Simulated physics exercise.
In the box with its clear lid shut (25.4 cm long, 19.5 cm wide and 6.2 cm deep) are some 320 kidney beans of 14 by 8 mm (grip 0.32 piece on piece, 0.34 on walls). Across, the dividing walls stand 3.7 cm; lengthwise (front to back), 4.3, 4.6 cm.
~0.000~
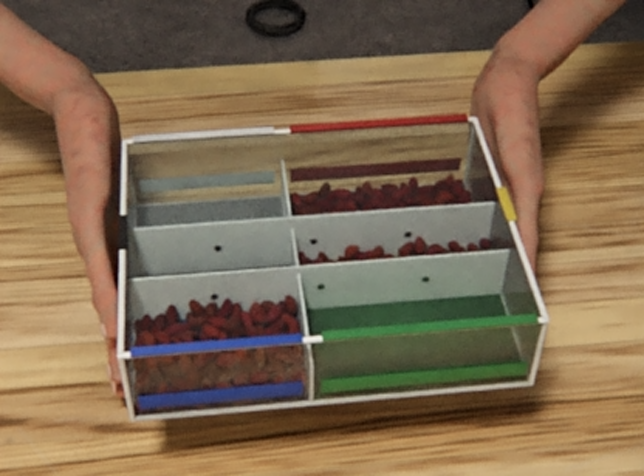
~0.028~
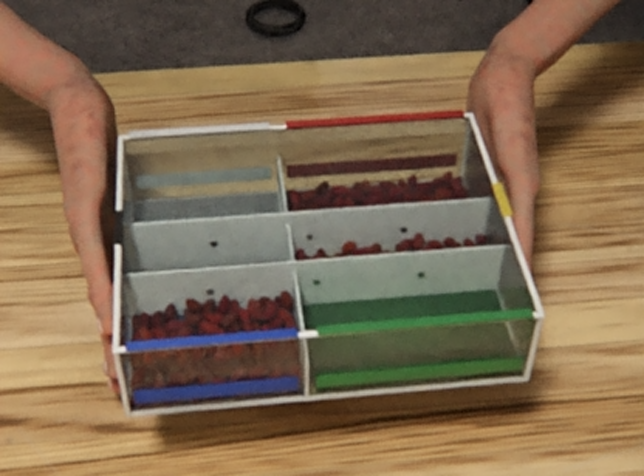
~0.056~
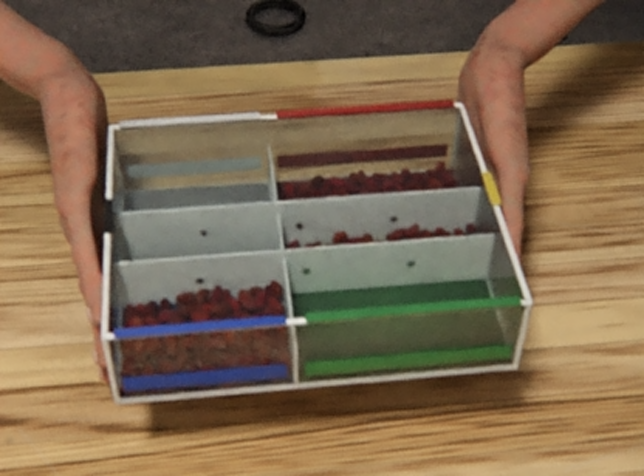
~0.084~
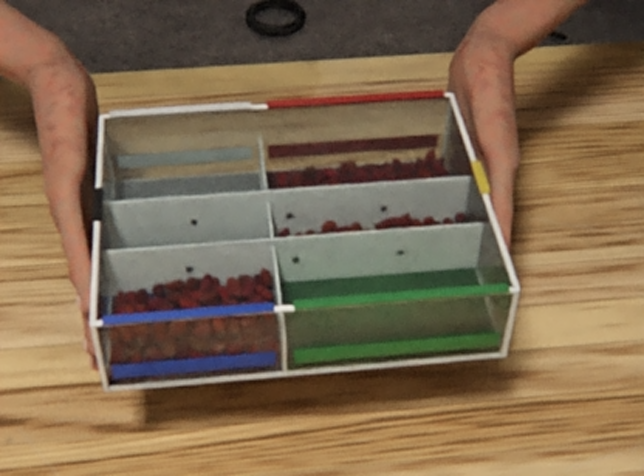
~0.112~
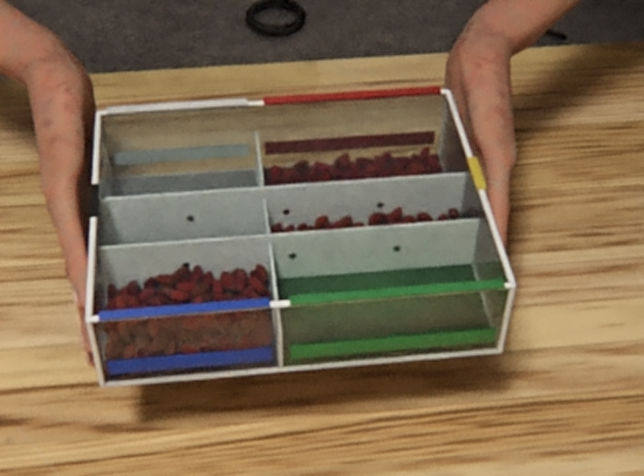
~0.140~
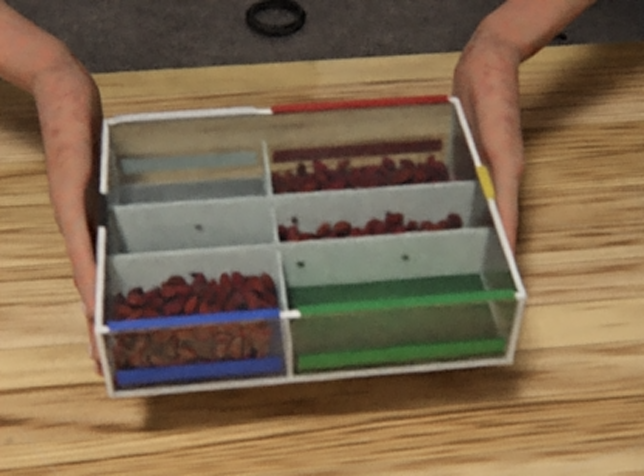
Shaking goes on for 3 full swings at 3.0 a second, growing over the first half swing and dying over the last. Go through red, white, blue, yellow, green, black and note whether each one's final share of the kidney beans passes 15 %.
Red passes it, white stays at or below it, blue passes it, yellow passes it, green stays at or below it, black stays at or below it.
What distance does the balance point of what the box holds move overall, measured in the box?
Displacement: Some 0.0 cm.
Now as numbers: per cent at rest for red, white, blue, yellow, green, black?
Red 25, white 0, blue 45, yellow 25, green 0, black 0 per cent.
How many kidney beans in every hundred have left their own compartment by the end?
Around 0 in a hundred.
After 0.44 s, tilt 0 degrees; red 25 %, blue 50 %, yellow 25 %; middle of all pieces near (255, 233).
Then, at 0.70 s, tilt 0 degrees; red 25 %, blue 45 %, yellow 25 %; middle of all pieces near (297, 266).
After 0.93 s, tilt 0 degrees; red 25 %, blue 45 %, yellow 25 %; middle of all pieces near (327, 319).
Then, at 1.15 s, tilt 0 degrees; red 25 %, blue 45 %, yellow 25 %; middle of all pieces near (311, 290).
At rest (1.5 s), red 25 %, white 0 %, blue 45 %, yellow 25 %, green 0 %, black 0 %.
